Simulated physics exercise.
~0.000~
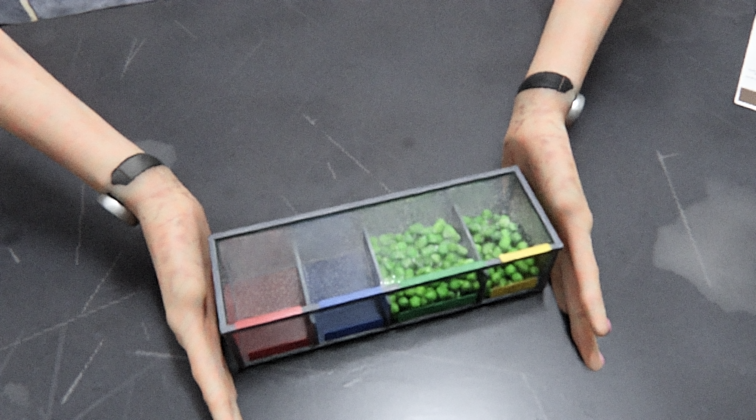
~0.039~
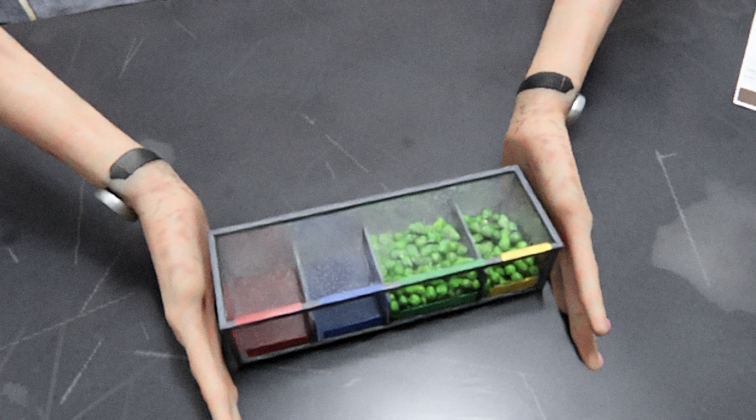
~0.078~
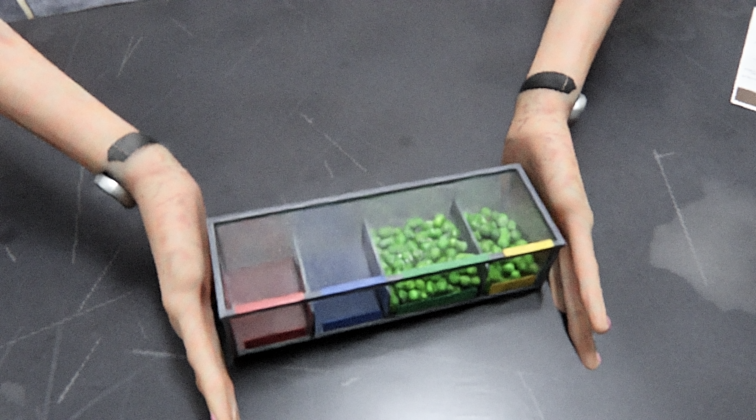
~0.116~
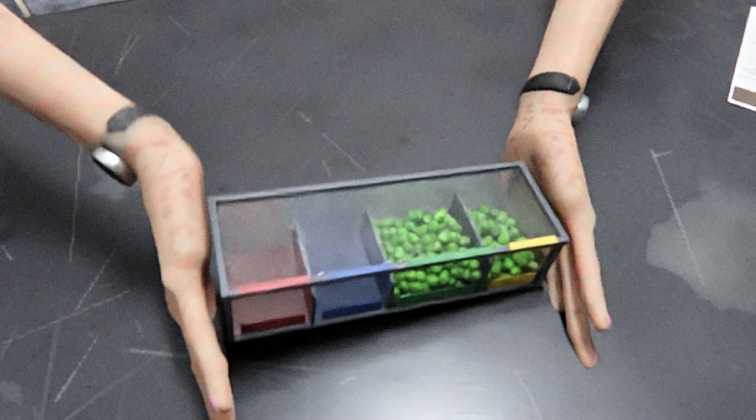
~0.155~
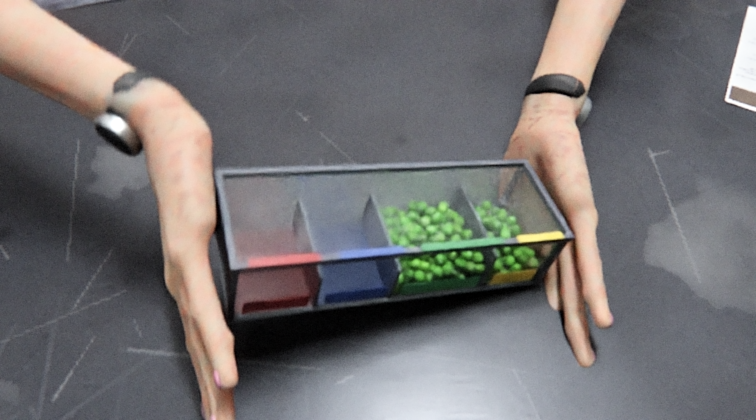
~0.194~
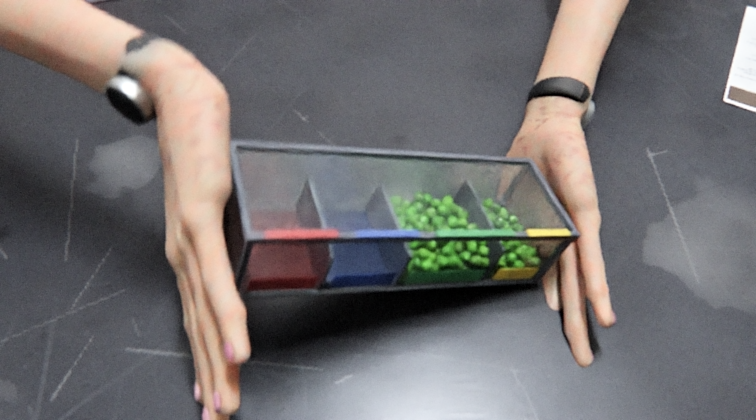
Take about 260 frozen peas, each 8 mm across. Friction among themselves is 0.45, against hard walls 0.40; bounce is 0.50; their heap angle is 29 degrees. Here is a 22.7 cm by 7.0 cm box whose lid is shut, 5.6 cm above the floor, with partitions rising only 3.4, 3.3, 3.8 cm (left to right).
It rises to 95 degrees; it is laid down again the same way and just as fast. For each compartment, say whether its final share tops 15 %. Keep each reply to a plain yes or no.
Here goes: Red no; blue no; green yes; yellow yes.
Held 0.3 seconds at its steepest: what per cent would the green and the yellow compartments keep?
Result - green: 35 %; yellow: 65 %.
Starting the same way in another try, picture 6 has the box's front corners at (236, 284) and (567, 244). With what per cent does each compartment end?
Red 0 %, blue 0 %, green 40 %, yellow 60 %.
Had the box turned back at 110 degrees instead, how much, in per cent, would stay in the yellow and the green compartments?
In per cent, yellow gets 60, green gets 40.
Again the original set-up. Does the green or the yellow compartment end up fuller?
The yellow compartment.
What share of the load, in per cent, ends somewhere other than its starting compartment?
Around 35 per cent.
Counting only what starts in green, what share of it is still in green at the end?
I'd put it at roughly 50 per cent.
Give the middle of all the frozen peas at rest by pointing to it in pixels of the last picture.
Once everything settles, the centre is around (475, 244).
After 0.77 s, tilt 94 degrees; green 50 %, yellow 50 %.
Then, at 1.15 s, tilt 41 degrees; green 35 %, yellow 65 %.
Then, at 1.63 s, tilt 0 degrees; green 35 %, yellow 65 %.
In the end, at 2.3 s, red 0 %, blue 0 %, green 35 %, yellow 65 %.
